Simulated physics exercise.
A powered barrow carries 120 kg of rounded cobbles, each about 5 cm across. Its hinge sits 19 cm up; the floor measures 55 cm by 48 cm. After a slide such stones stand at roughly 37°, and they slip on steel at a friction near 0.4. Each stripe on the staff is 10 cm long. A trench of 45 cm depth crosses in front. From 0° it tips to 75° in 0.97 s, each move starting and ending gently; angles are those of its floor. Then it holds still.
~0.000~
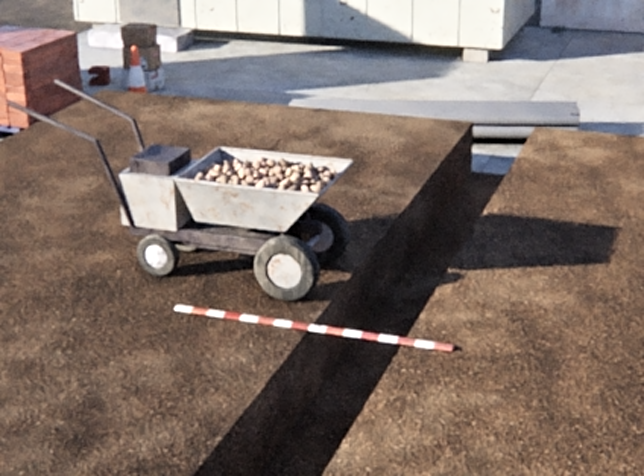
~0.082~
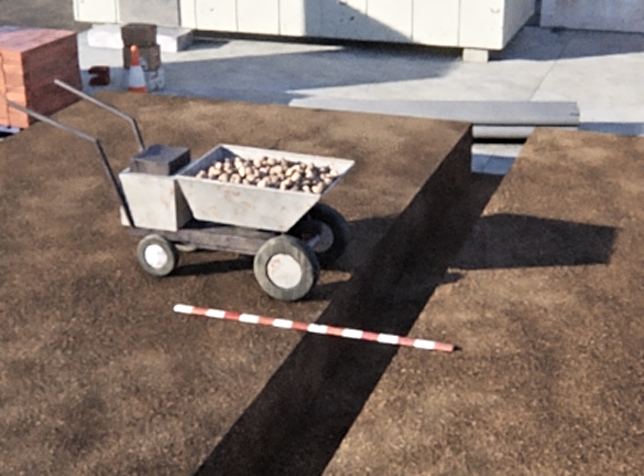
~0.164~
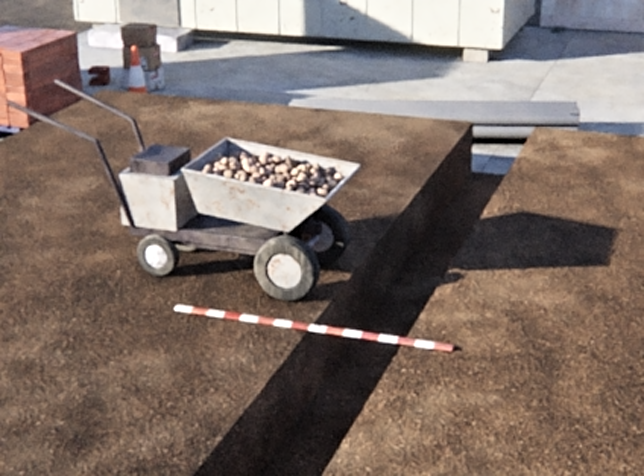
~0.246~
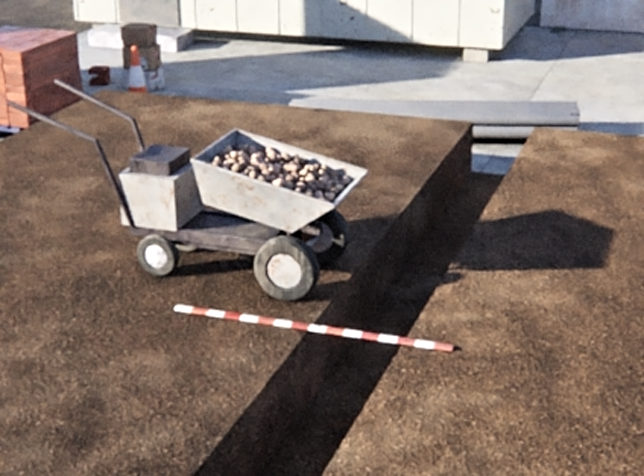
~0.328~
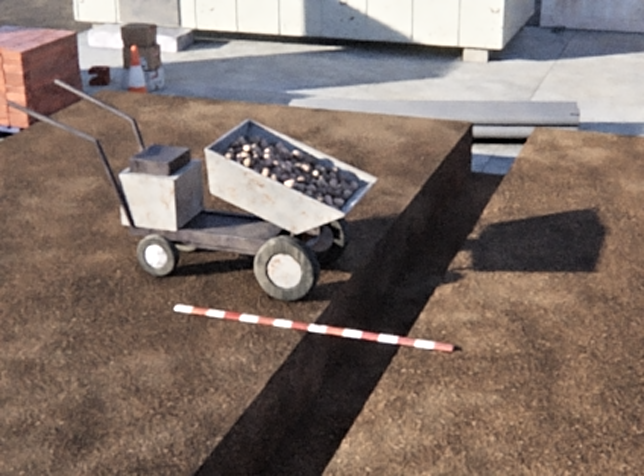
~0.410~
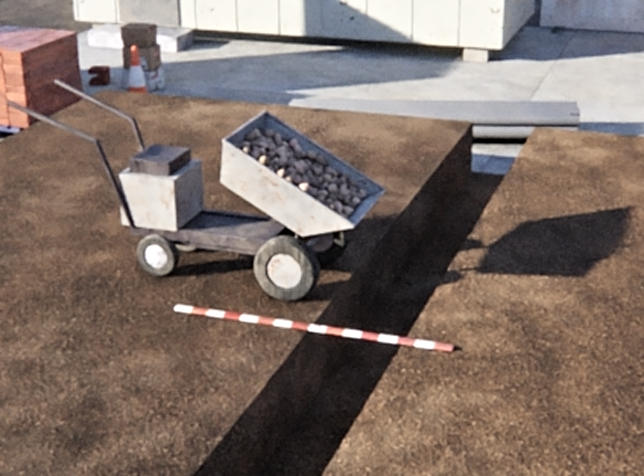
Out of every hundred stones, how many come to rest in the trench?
About 77 per cent.
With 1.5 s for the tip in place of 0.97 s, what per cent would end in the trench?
In that case some 85 per cent.
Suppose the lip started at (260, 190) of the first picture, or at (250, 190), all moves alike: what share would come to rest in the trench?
First some 100, then 90 per cent.
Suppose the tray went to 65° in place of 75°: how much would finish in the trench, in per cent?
Then about 75 per cent.
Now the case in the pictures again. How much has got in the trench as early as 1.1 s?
About 45 per cent by then.
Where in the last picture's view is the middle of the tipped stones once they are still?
Around (410, 354).
After 0.7 s the floor is at 64°; 100 % in the tray; the foremost stones are at (380, 258).
After 1.1 s the floor is at 75°; 45 % in the tray, 44 % in the trench, 11 % past the trench; the foremost stones are at (463, 296).
After 1.4 s the floor is at 75°; 9 % in the tray, 68 % in the trench, 23 % past the trench; the foremost stones are at (555, 325).
After 3.4 s the floor is at 75°; 0 % in the tray, 77 % in the trench, 23 % past the trench; the foremost stones are at (643, 326).
